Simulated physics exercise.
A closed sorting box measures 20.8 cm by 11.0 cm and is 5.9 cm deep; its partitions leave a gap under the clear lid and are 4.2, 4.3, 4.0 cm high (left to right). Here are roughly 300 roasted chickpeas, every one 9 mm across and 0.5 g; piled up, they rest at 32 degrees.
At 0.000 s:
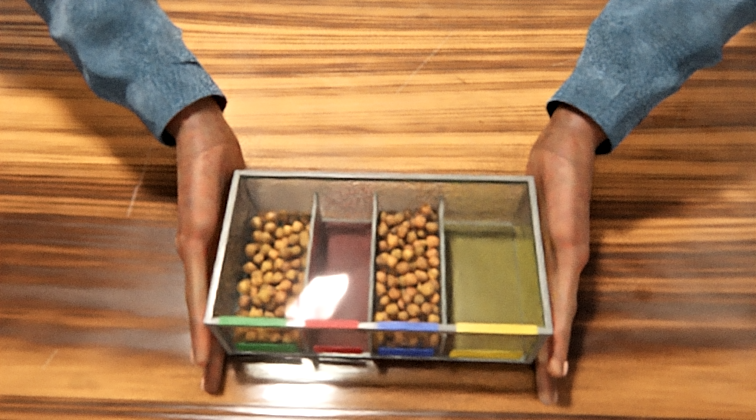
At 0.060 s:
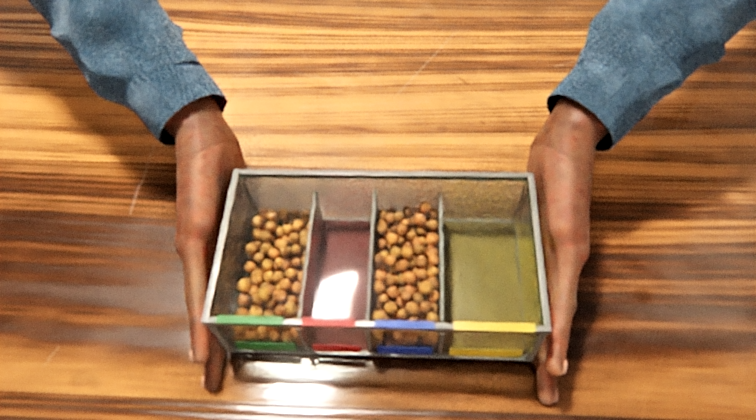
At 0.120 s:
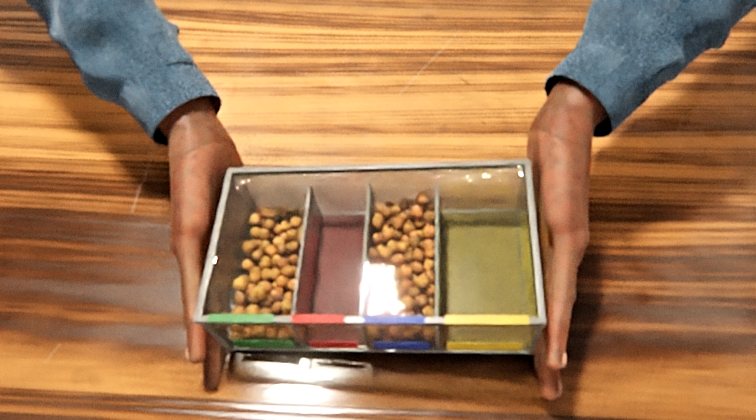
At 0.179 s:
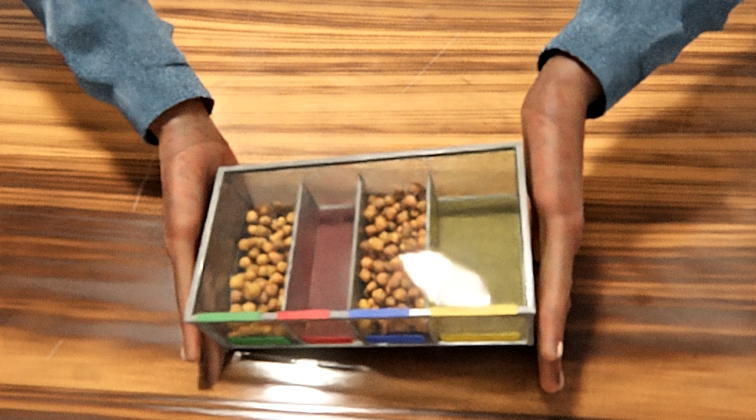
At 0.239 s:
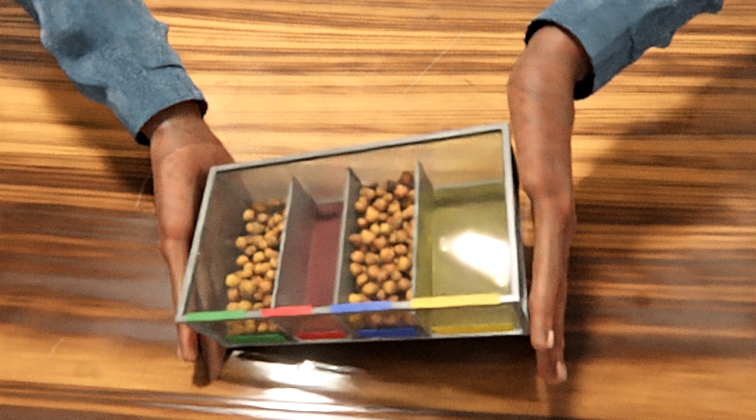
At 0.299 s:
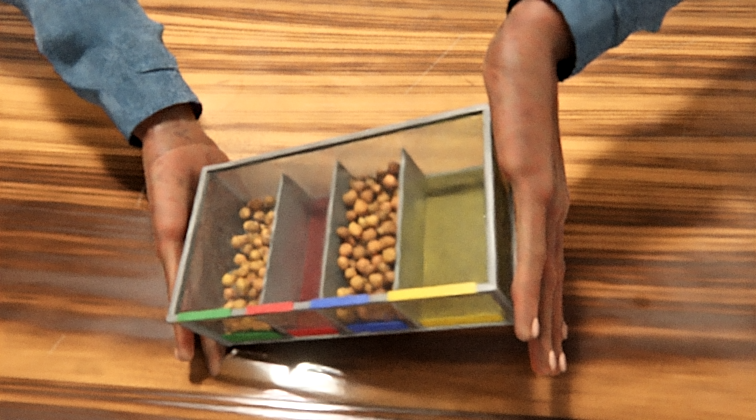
Two hands holding a clear-lidded box of roasted chickpeas in divided coloured sections, then tilting it, raising the right side.
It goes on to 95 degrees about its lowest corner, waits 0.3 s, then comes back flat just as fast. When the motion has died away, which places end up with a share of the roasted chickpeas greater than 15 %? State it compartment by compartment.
One by one: Red: Does not clear the bar; blue: Clears the bar; green: Clears the bar; yellow: Does not clear the bar.
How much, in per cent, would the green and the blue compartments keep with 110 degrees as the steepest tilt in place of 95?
In per cent, green comes to 60 and blue to 35.
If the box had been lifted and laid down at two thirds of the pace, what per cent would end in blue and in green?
Result: Blue = 35 %; green = 65 %.
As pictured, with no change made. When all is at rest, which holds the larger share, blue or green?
The green compartment.
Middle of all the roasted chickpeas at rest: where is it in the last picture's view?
In the last view, approximately (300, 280).
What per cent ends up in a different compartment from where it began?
The answer is close to 15 percent.
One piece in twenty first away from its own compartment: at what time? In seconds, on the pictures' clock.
That happens at about 1.10 s on the clock.
After 1.26 s, tilt 95 degrees; blue 45 %, green 55 %.
After 1.90 s, tilt 47 degrees; blue 45 %, green 55 %.
After 2.58 s, tilt 0 degrees; red 5 %, blue 45 %, green 55 %.
In the end, at 2.9 s, red 5 %, blue 45 %, green 55 %, yellow 0 %.
